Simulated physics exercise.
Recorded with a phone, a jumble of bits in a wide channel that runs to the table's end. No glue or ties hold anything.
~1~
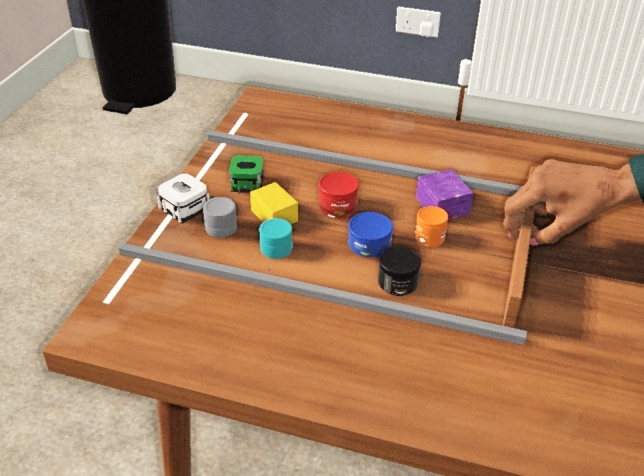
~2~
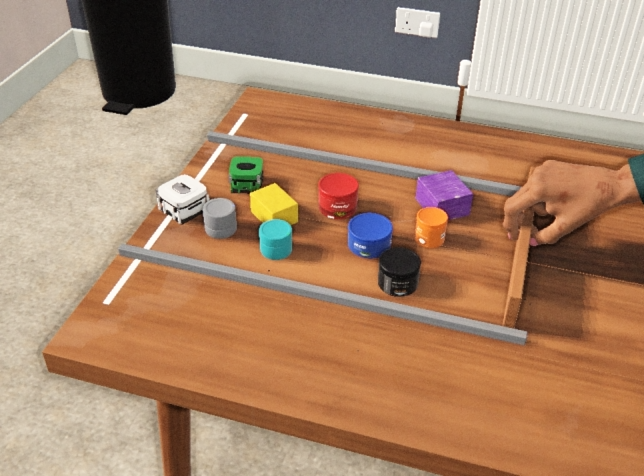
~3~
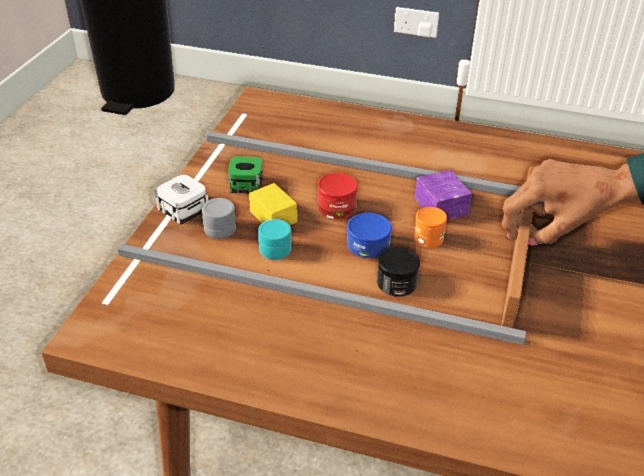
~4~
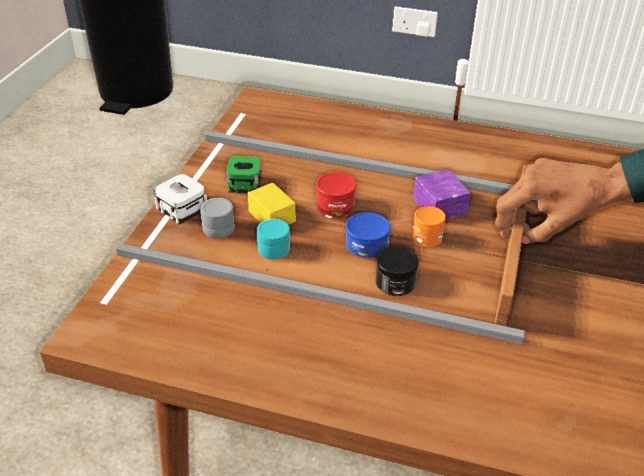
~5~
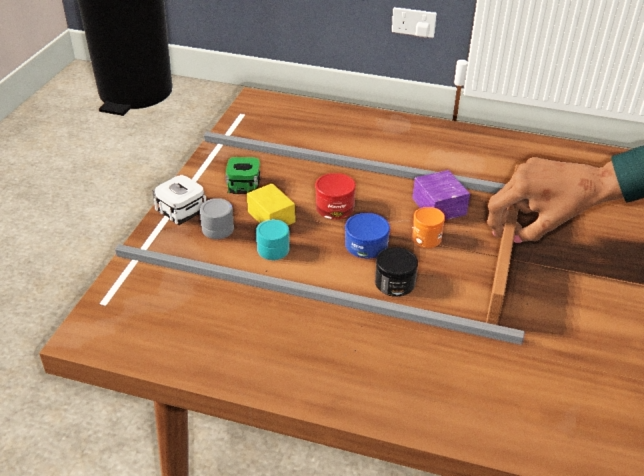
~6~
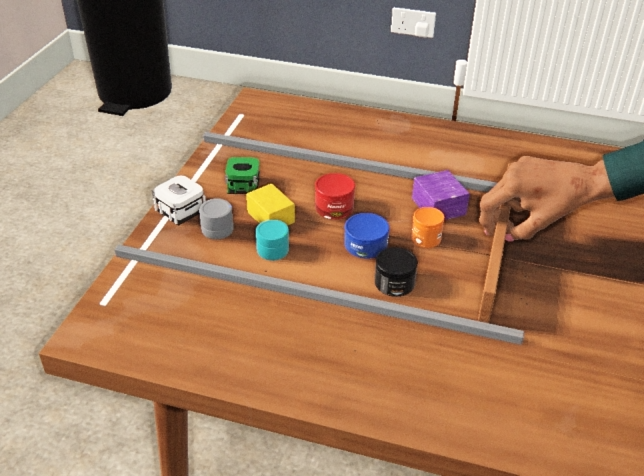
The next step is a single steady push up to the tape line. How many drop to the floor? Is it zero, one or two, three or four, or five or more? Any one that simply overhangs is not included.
Band: Five fallers or above.
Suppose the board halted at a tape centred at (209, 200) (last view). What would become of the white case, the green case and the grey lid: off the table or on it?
The white case is no longer there; as for the green case, it is no longer there; and the grey lid is no longer there.
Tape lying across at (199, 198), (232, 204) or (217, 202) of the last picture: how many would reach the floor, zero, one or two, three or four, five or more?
Five or over; one to two; one or two.
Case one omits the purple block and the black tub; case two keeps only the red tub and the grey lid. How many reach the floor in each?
4 for the first case, 4 for the second.
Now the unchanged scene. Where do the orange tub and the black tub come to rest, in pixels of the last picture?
Answer: First (170, 181), after that (129, 229).
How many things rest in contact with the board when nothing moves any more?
It touches 5.
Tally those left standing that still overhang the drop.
Overhanging ones - 5.
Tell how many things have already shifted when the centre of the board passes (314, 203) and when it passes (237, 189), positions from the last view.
7 and 10.
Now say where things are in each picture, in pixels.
In the first picture, white case (184, 198); green case (247, 174); grey lid (220, 218); board (523, 242); tape (187, 193).
In the second picture, green case (247, 176); yellow block (274, 208).
In the third picture, grey lid (219, 218); board (522, 242).
In the fourth picture, white case (181, 199); purple block (441, 195).
In the fifth picture, green case (243, 176); blue tub (367, 236).
In the sixth picture, white case (180, 200); green case (243, 176); grey lid (217, 219); board (499, 238); tape (183, 195).
A little later, none off yet; white case at rest near (180, 200); green case at rest near (243, 176); grey lid at rest near (217, 219).
Next, none off yet; white case moving near (173, 196); green case shifted about its own width near (226, 168); grey lid shifted about its own width near (193, 210).
When it is over, the number that fall off is five or more; down, turquoise lid, yellow block, grey lid, green case and white case.
